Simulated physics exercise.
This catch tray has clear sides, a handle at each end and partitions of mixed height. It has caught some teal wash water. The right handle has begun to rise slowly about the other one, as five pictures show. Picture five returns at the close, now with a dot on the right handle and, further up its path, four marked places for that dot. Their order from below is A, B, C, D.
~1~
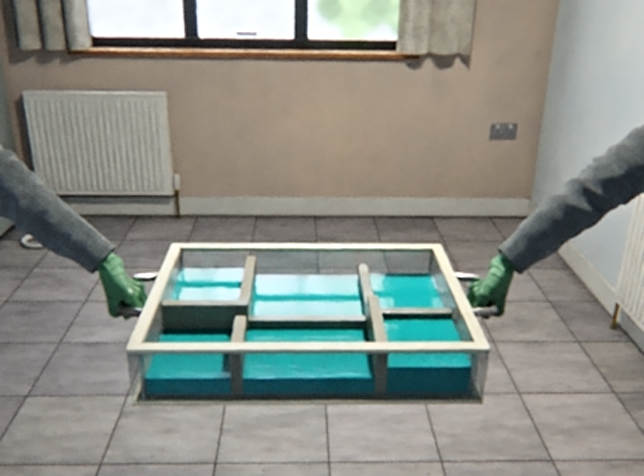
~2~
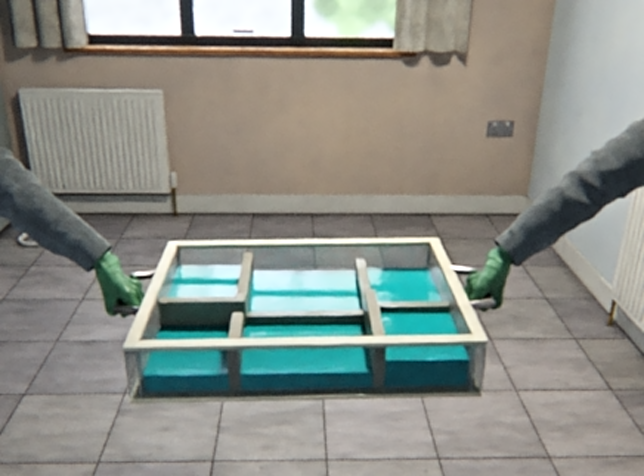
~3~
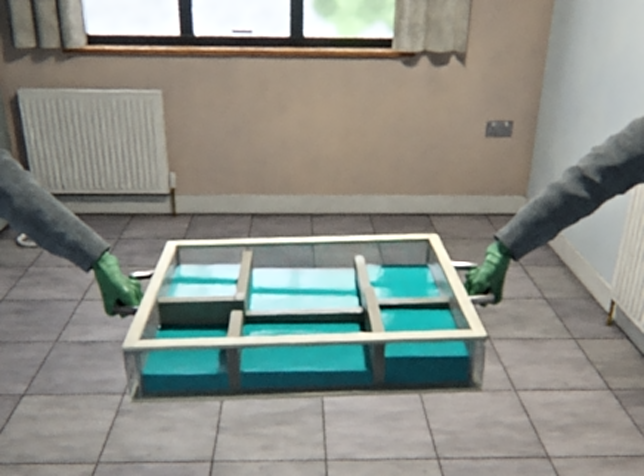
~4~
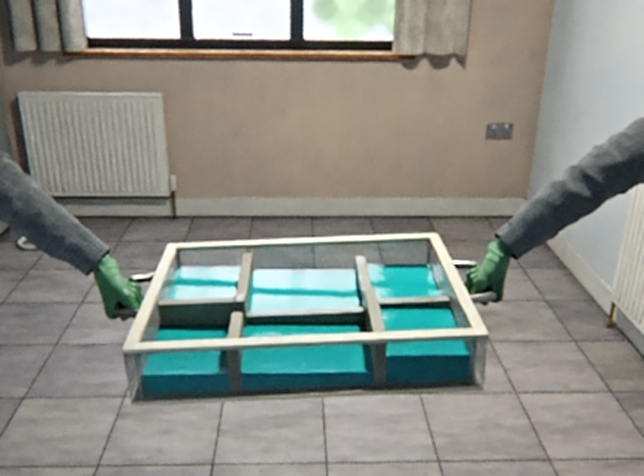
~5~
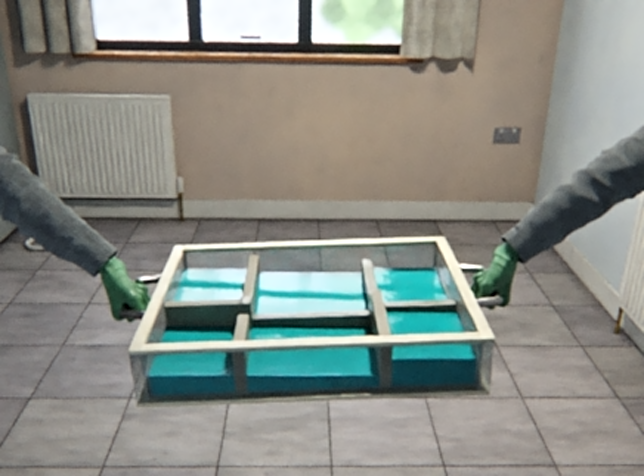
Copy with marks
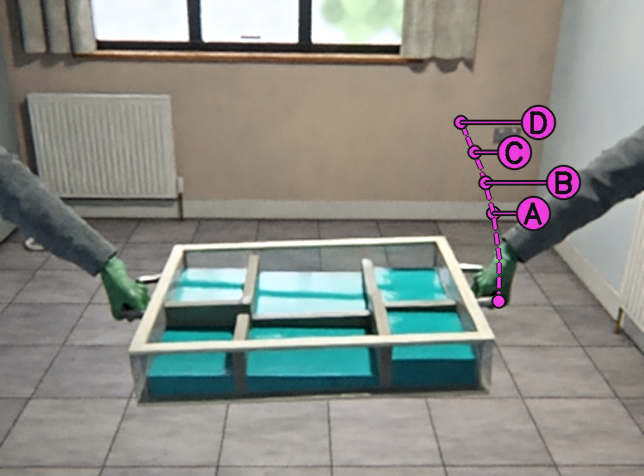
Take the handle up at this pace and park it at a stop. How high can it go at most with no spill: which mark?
That is stop A.
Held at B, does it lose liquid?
Yes.
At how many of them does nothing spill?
One of them.
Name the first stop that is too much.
Here it is stop B.
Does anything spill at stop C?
Yes, that goes wrong.
On the marked copy, A at (493, 213); B at (485, 182); C at (474, 152); D at (460, 122).
For stop A, nothing spills; the front left bay holds the most.
For stop B, about 3 % goes over the rim.
For stop C, about 18 % goes over the rim.
For stop D, about 30 % goes over the rim.
